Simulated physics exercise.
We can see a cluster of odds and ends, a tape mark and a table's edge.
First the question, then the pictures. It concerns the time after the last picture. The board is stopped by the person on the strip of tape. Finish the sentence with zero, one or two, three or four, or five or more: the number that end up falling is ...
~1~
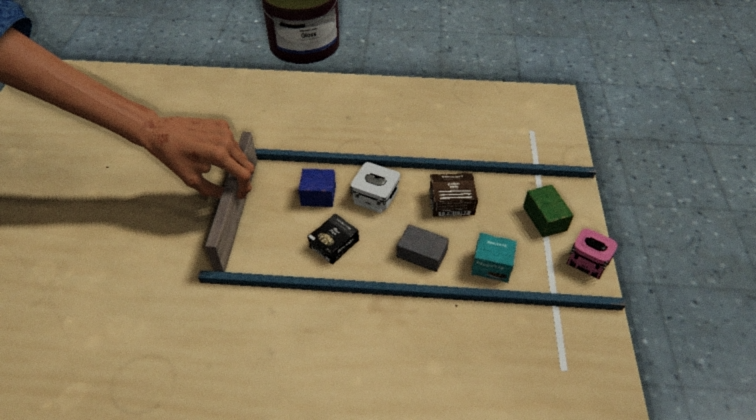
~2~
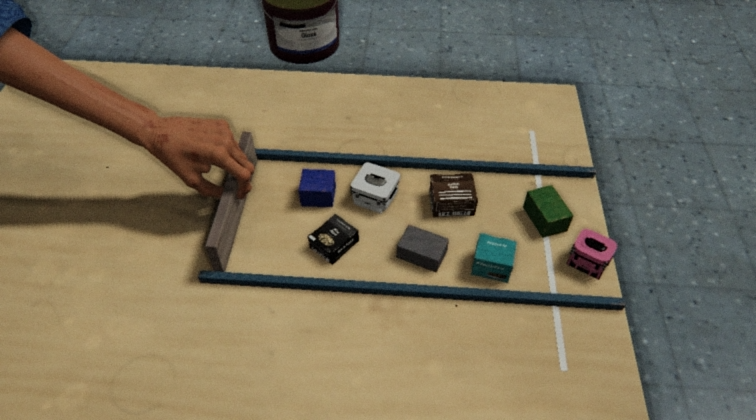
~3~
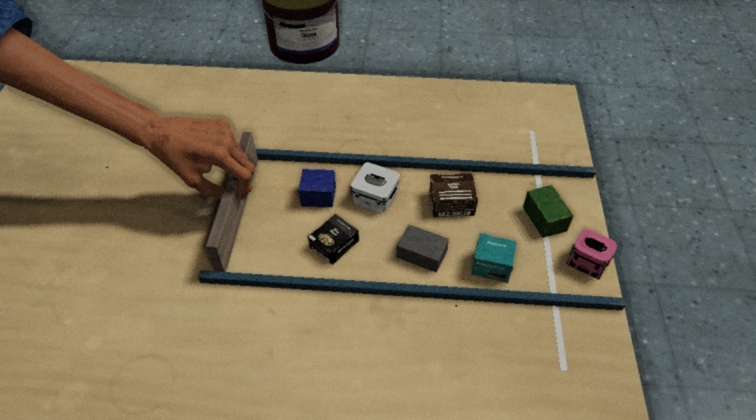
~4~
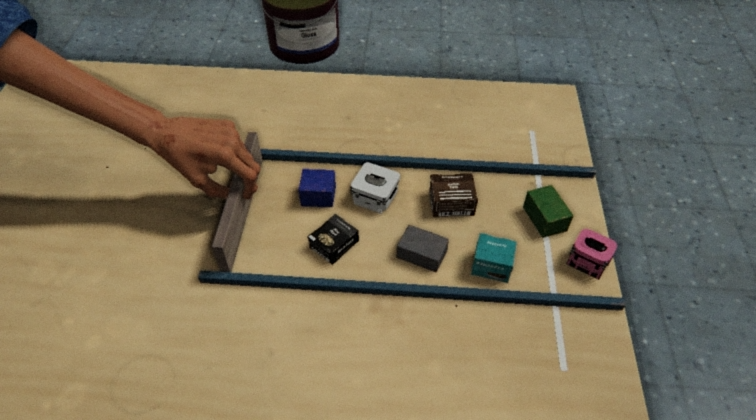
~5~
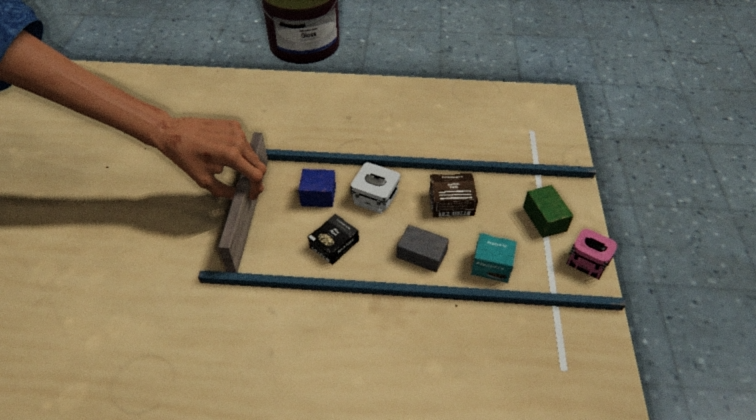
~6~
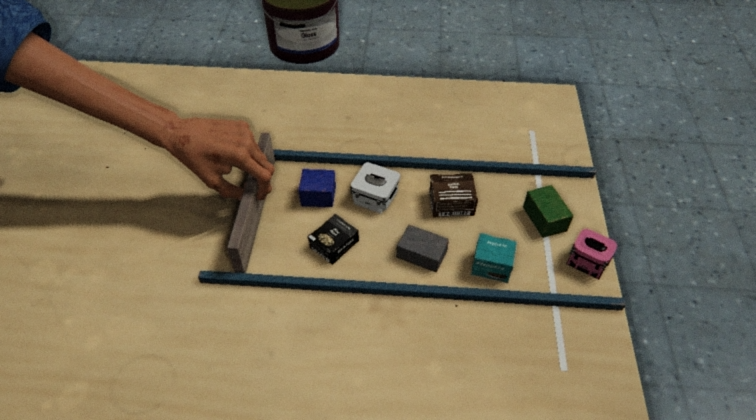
The number that end up falling is three or four.
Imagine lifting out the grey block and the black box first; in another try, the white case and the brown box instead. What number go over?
Counts - first: 2; second: 2.
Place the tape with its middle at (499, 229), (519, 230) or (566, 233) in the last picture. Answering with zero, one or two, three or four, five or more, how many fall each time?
So, one after another, I'd give either one or two; three or four; five or more.
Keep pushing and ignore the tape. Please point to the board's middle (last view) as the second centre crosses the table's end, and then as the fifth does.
At (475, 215) for the second, at (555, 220) for the fifth.
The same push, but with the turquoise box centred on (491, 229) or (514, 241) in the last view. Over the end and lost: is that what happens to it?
Turquoise box: Holds firm; plunges.
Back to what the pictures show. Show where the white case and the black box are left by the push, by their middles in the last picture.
Taking them in turn, first comes (597, 196), then (566, 246).
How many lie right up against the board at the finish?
2 end up touching it.
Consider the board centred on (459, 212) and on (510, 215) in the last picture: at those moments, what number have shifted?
I get 8 at the one place and 8 at the other.
Early on, none off yet; pink case at rest near (592, 253); green block at rest near (548, 211); turquoise box at rest near (494, 258).
Finally, the number that fall off is three or four; lost, brown box, turquoise box, green block and pink case.
